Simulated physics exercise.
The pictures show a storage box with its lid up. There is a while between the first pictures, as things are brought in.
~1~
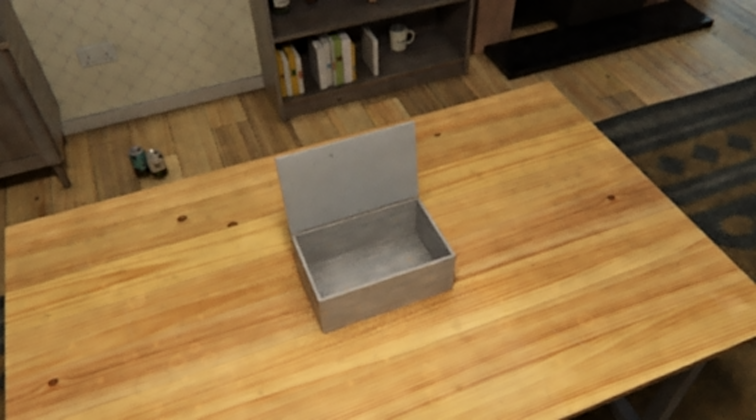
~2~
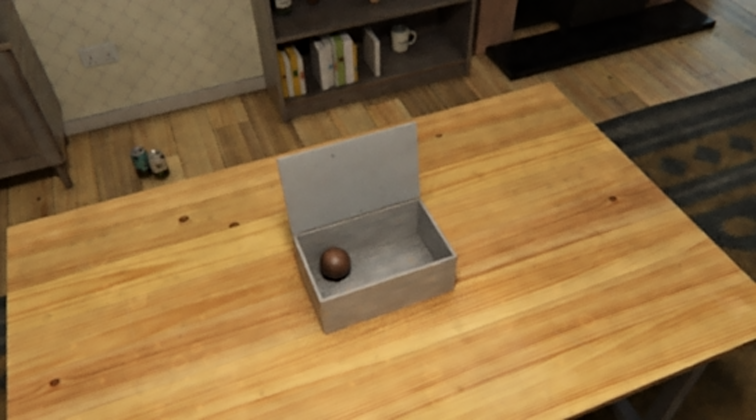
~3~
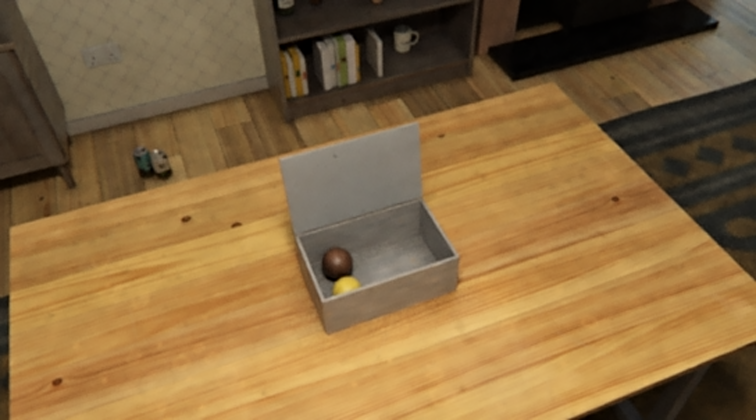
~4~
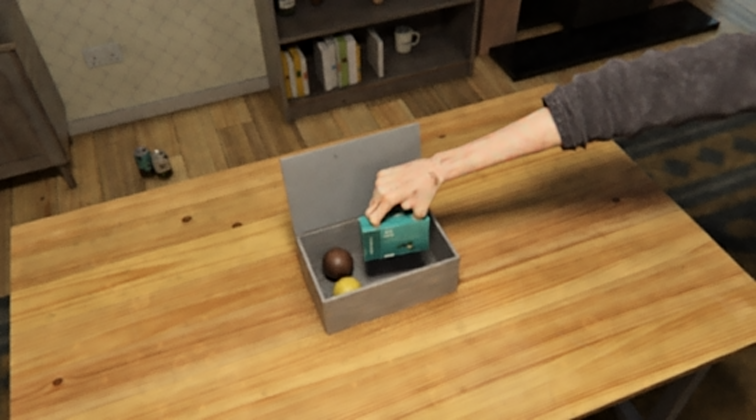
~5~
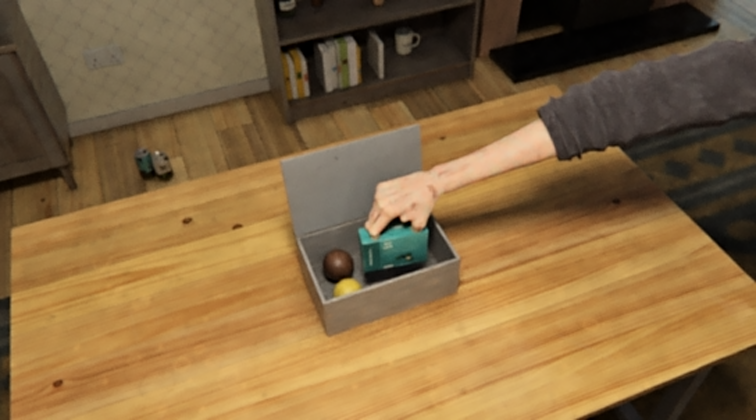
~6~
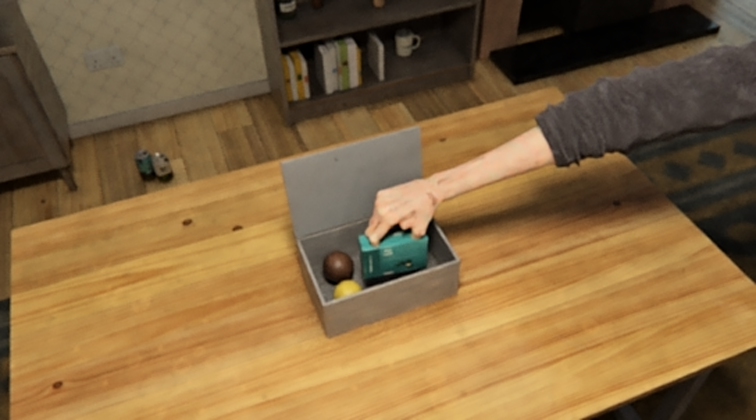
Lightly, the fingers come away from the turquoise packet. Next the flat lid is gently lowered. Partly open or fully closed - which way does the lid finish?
Fully closed.
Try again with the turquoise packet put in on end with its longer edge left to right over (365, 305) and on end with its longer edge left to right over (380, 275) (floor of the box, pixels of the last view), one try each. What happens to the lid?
On the first go the lid settles shut, and on the second go it remains open a bit.
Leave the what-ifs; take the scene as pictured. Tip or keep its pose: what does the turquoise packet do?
Looking at the last picture, it is left as set.
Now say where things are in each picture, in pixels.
The last thing is not in view yet, in the first picture.
The last thing is not in view yet; brown ball (335, 263), in the second picture.
The last thing is not in view yet; brown ball (337, 263), in the third picture.
On its way; turquoise packet (394, 233); brown ball (338, 264), in the fourth picture.
On its way; turquoise packet (393, 245); brown ball (338, 265), in the fifth picture.
Put in, still held; turquoise packet (393, 252); brown ball (338, 267), in the sixth picture.
Then, 1.00 s after the last picture, lid starting down; turquoise packet slid a little near (393, 272).
Then, 1.50 s after the last picture, lid 65° above the rim; turquoise packet slid a little near (393, 272).
Then, 1.80 s after the last picture, lid 33° above the rim; turquoise packet slid a little near (393, 272).
Then, 2.00 s after the last picture, lid 5° above the rim; turquoise packet slid a little near (393, 272).
At rest, lid shut; moved from the start, turquoise packet; the other 2 in place. Seen from the same camera at the end, turquoise packet near (393, 272).
